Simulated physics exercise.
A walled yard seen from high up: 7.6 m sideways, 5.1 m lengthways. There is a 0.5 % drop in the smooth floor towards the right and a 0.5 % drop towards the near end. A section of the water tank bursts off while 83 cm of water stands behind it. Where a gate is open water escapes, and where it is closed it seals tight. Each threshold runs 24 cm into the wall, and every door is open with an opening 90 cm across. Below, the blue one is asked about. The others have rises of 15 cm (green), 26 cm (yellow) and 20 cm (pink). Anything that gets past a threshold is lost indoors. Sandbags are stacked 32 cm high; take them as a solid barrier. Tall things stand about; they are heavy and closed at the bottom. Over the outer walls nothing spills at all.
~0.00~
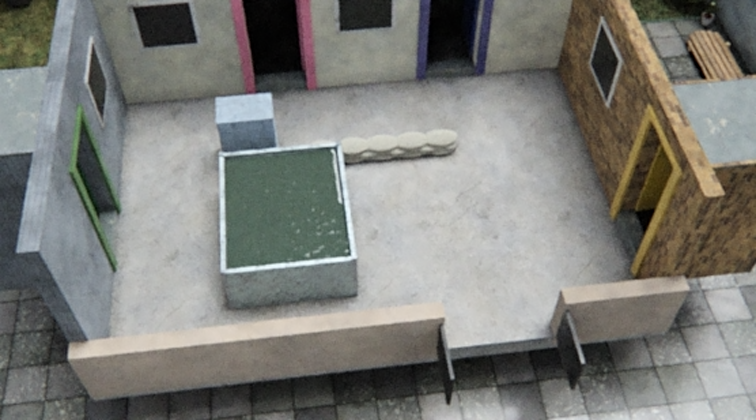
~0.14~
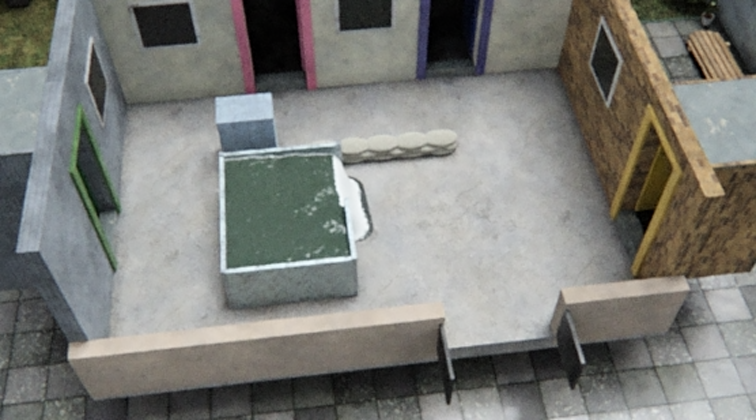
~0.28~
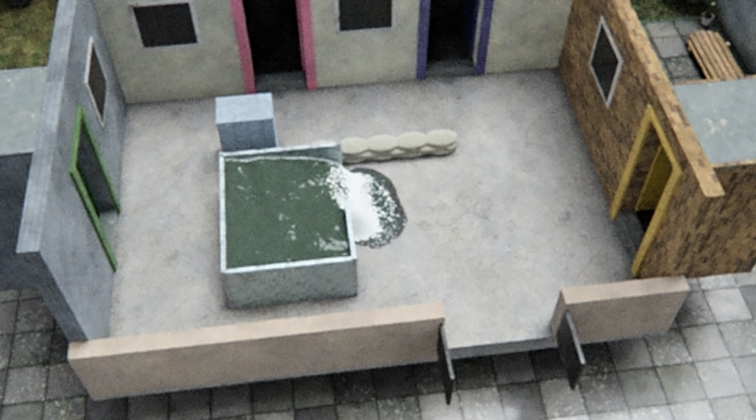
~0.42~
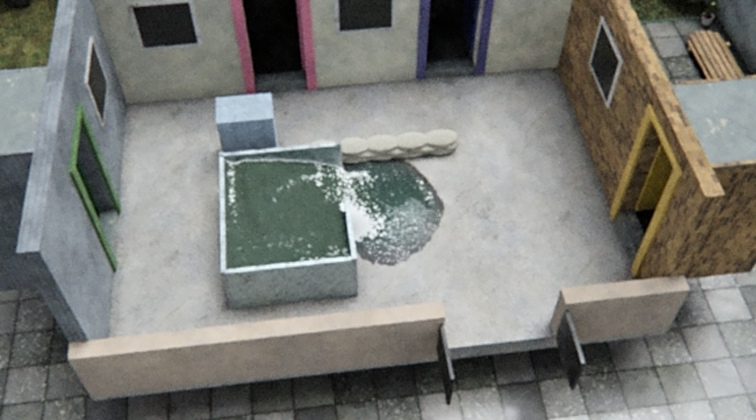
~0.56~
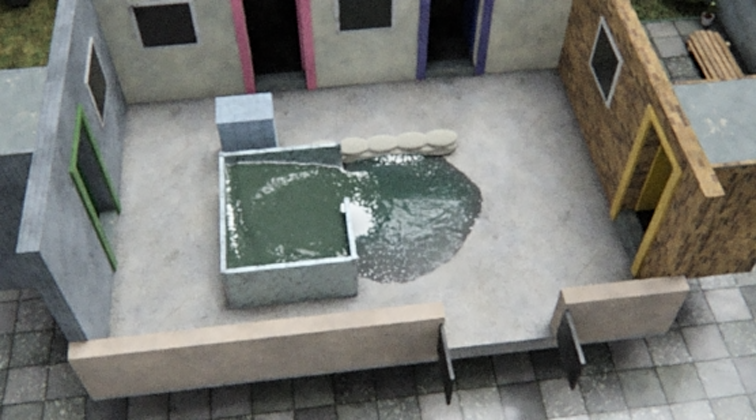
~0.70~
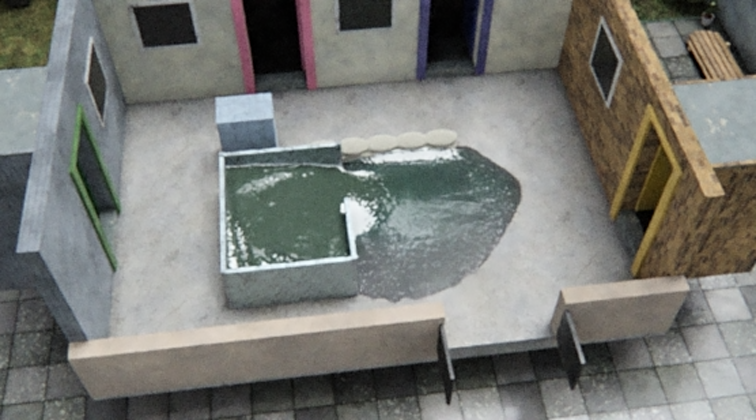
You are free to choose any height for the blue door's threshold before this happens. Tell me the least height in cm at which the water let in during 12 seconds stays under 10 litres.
It should be about 6 cm.
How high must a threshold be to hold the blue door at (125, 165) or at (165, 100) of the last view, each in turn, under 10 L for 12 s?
Around 7.5 and 7.5 cm respectively.
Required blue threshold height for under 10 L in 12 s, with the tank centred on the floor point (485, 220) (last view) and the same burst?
About 12.5 cm.
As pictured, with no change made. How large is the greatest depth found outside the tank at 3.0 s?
42 cm.
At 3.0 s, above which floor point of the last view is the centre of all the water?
I'd put it close to (442, 214).
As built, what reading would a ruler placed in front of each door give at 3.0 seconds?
In cm: Green 0, yellow 22, blue 4, pink 0.
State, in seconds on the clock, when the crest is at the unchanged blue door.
Approximately 7.0 s.
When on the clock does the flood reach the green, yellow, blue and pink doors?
The green door at 5.5 s, the yellow door at 1.3 s, the blue door at 2.8 s, the pink door at 4.5 s.
After 1.4 s water covers 35 % of the floor, deepest (42 cm) near (352, 199); it has not reached the blue door.
After 3.0 s water covers 45 % of the floor, deepest (42 cm) near (644, 300); 4 cm at the blue door, 0 litres in over its 16 cm threshold.
After 12.0 s water covers 95 % of the floor, deepest (12 cm) near (114, 281); 5 cm at the blue door, 0 litres in over its 16 cm threshold.
At the blue door as built, the water arrived by 2.8 s and peaked near 9 cm at 7.2 s.
With a threshold of 5 cm, 20 litres would have come in within the 12 s; with 8 cm, 2 litres. So under 10 litres takes about 6 cm.
